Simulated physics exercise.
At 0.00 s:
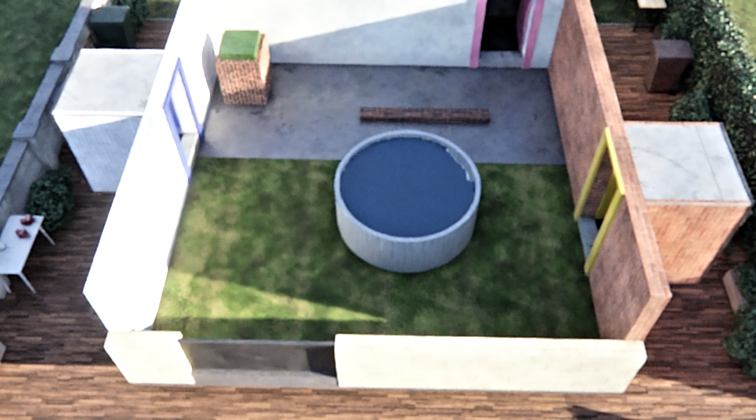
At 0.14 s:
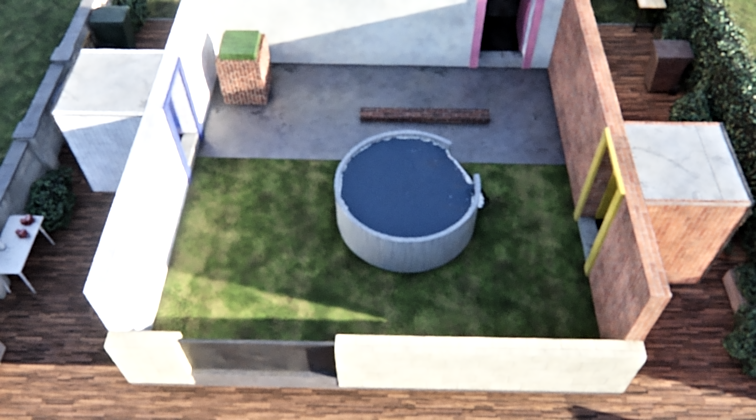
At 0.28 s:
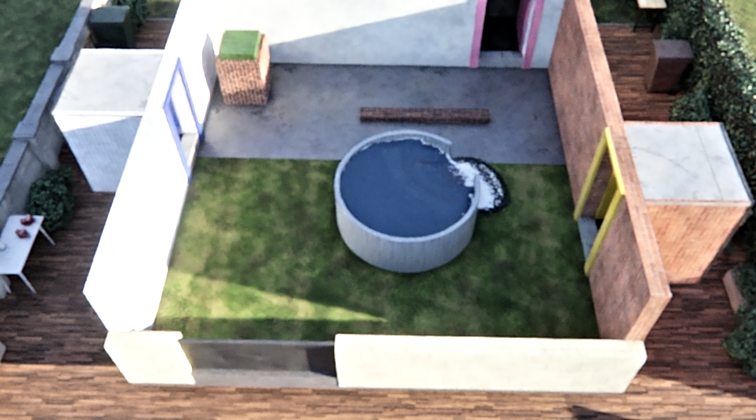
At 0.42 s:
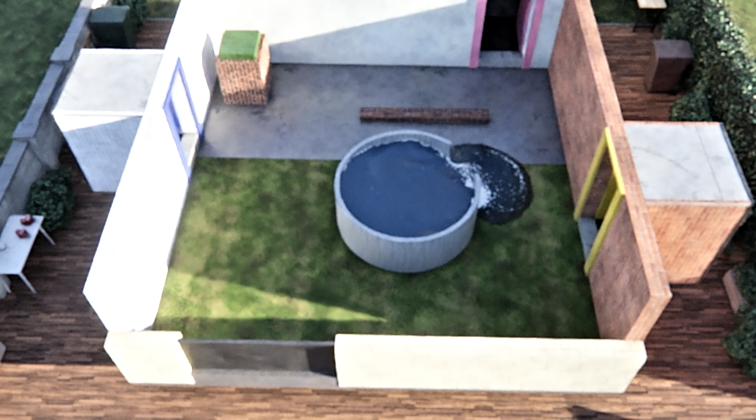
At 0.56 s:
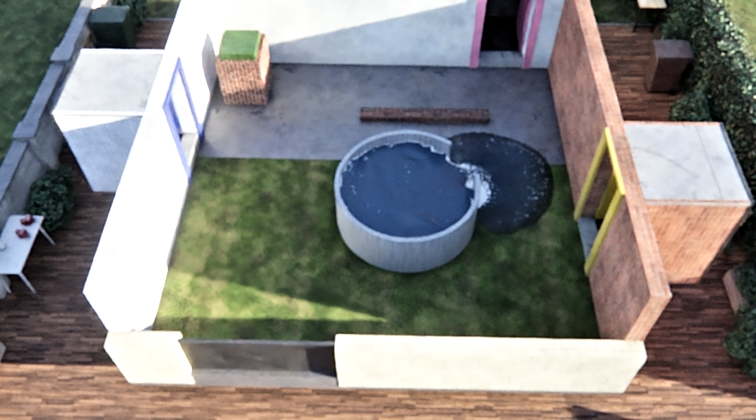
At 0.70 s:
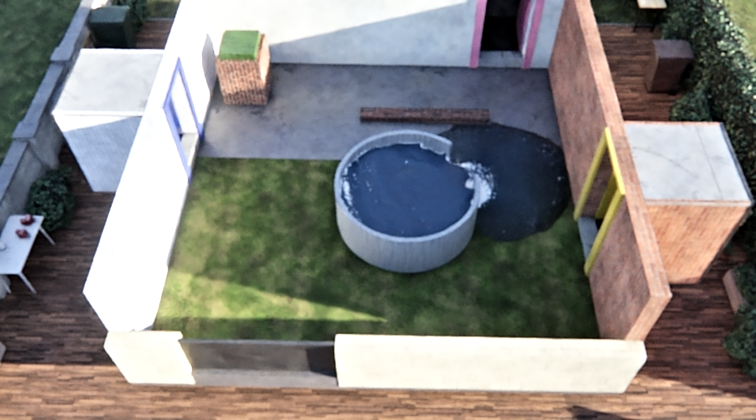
Dark water breaks out through the right side of a round grey pool, foaming white at the gap, and spreads over the grass and onto the grey paving in a widening rounded sheet. The walled garden terrace is seen from high above by a still camera. A blue-framed opening stands left, a pink one at the back, a yellow one right, with a low brick strip behind the pool.
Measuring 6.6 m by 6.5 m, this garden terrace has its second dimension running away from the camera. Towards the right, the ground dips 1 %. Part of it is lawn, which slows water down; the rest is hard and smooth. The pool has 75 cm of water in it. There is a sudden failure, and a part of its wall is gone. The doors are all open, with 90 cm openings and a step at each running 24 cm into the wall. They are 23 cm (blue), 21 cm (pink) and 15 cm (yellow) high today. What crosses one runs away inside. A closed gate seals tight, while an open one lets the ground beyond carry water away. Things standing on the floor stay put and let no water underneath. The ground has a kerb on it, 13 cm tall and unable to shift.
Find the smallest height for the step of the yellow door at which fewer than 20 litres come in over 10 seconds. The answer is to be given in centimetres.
The smallest such height is near 7.5 cm.
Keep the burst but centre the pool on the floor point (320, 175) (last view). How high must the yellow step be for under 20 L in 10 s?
That setup calls for roughly 5.5 cm.
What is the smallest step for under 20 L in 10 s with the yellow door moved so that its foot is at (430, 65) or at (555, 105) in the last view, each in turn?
Minimums: About 6.0 cm and 19 cm.
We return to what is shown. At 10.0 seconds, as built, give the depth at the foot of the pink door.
10.0 cm.
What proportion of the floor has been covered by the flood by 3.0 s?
About 35 per cent.
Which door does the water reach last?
Blue door.
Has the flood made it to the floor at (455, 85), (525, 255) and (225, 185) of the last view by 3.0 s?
Point by point, the first is awash, the second awash and the third spared.
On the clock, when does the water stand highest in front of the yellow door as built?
Around 1.6 s, give or take.
After 1.4 s water covers 15 % of the floor, deepest (36 cm) near (461, 182); 9 cm at the yellow door, 0 litres in over its 15 cm step.
After 3.0 s water covers 35 % of the floor, deepest (32 cm) near (516, 67); 11 cm at the yellow door, 0 litres in over its 15 cm step.
After 10.0 s water covers 90 % of the floor, deepest (11 cm) near (563, 177); 8 cm at the yellow door, 1 litre in over its 15 cm step.
At the yellow door as built, the water arrived by 1.3 s and peaked near 14 cm at 1.6 s.
With a step of 6 cm, 39 litres would have come in within the 10 s; with 8.5 cm, 14 litres. So under 20 litres takes about 7.5 cm.
